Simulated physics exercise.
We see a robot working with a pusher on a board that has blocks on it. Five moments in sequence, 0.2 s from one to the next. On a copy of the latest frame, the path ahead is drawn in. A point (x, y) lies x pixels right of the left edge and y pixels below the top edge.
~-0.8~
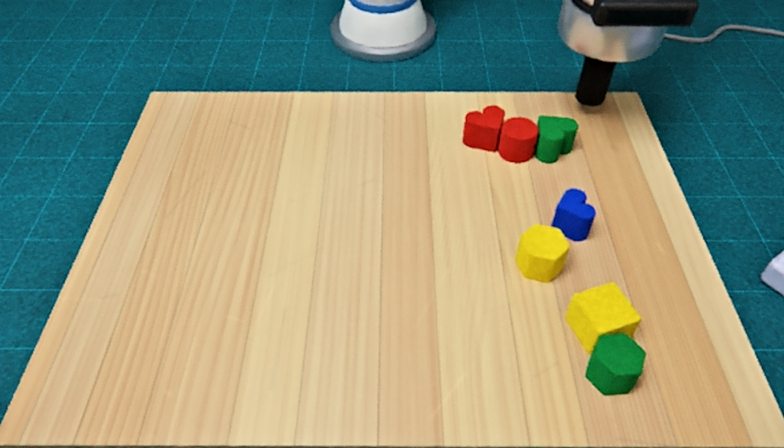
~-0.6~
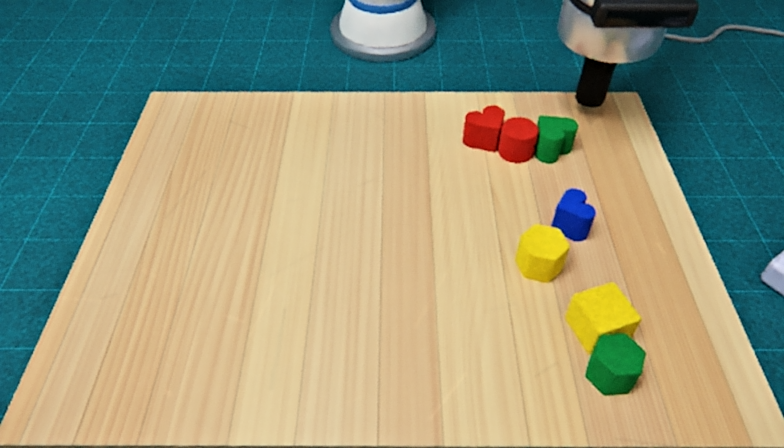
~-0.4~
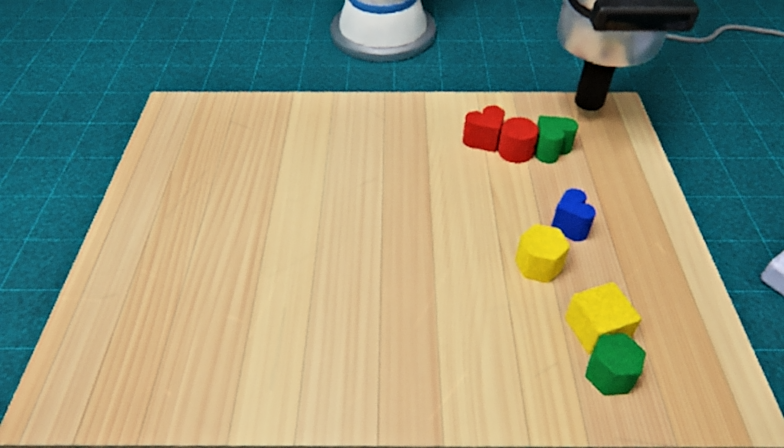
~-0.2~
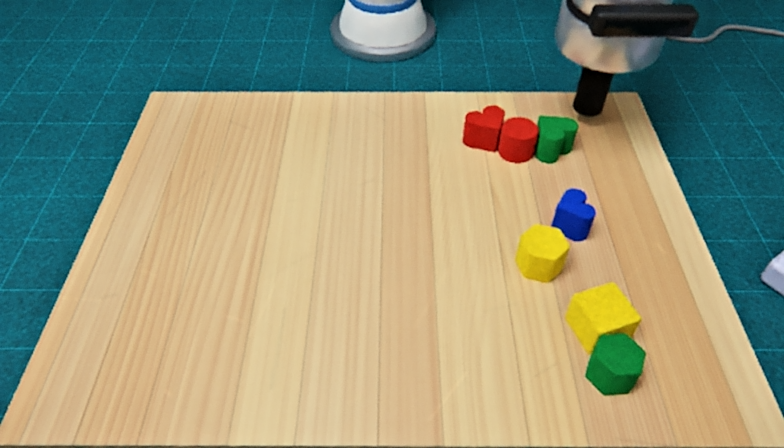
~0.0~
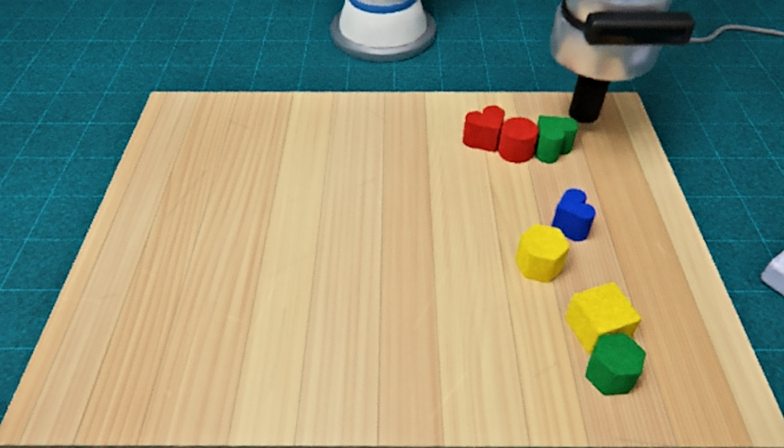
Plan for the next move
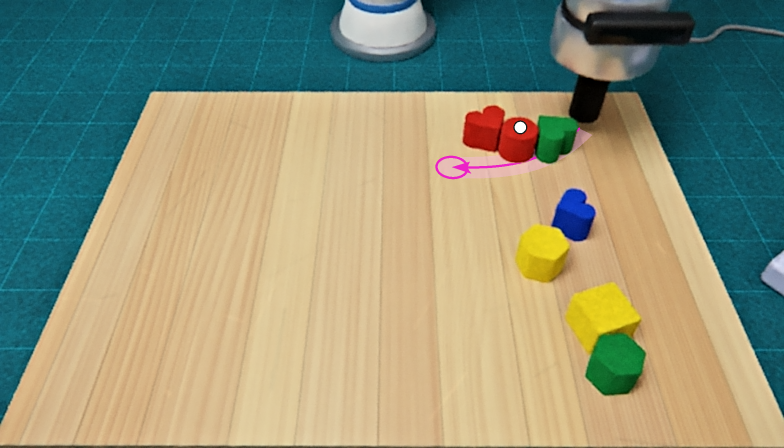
The robot's black pusher moves slightly downward near the green heart-shaped block while the blocks stay still.
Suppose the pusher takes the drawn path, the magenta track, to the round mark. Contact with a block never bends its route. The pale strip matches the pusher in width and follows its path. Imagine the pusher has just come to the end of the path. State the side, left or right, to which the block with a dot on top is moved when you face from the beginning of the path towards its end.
To the right.
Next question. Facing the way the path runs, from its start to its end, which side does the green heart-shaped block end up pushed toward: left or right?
Taking start-to-end as forward, the block's sideways shift goes to the left.
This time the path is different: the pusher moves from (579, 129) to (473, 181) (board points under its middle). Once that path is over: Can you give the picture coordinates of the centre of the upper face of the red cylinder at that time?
Final place: (442, 148).
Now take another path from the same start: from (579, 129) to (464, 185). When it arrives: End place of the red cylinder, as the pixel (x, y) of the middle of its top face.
Final place: (435, 149).
Drawn move, from (579, 129) via (549, 151) and (505, 165), ending at (452, 167); the dot is on the red cylinder.
On the path given first. One third of the way, pusher at (552, 138); red heart-shaped block at (484, 116); red cylinder at (510, 134); green heart-shaped block at (544, 146), turned 20° clockwise.
Two thirds of the way, pusher at (505, 152); red heart-shaped block at (473, 115), turned 60° clockwise; red cylinder at (472, 138); green heart-shaped block at (527, 162), turned 25° anticlockwise.
At the end, pusher at (453, 154); red heart-shaped block at (473, 115), turned 60° clockwise; red cylinder at (422, 135); green heart-shaped block at (527, 162), turned 25° anticlockwise.
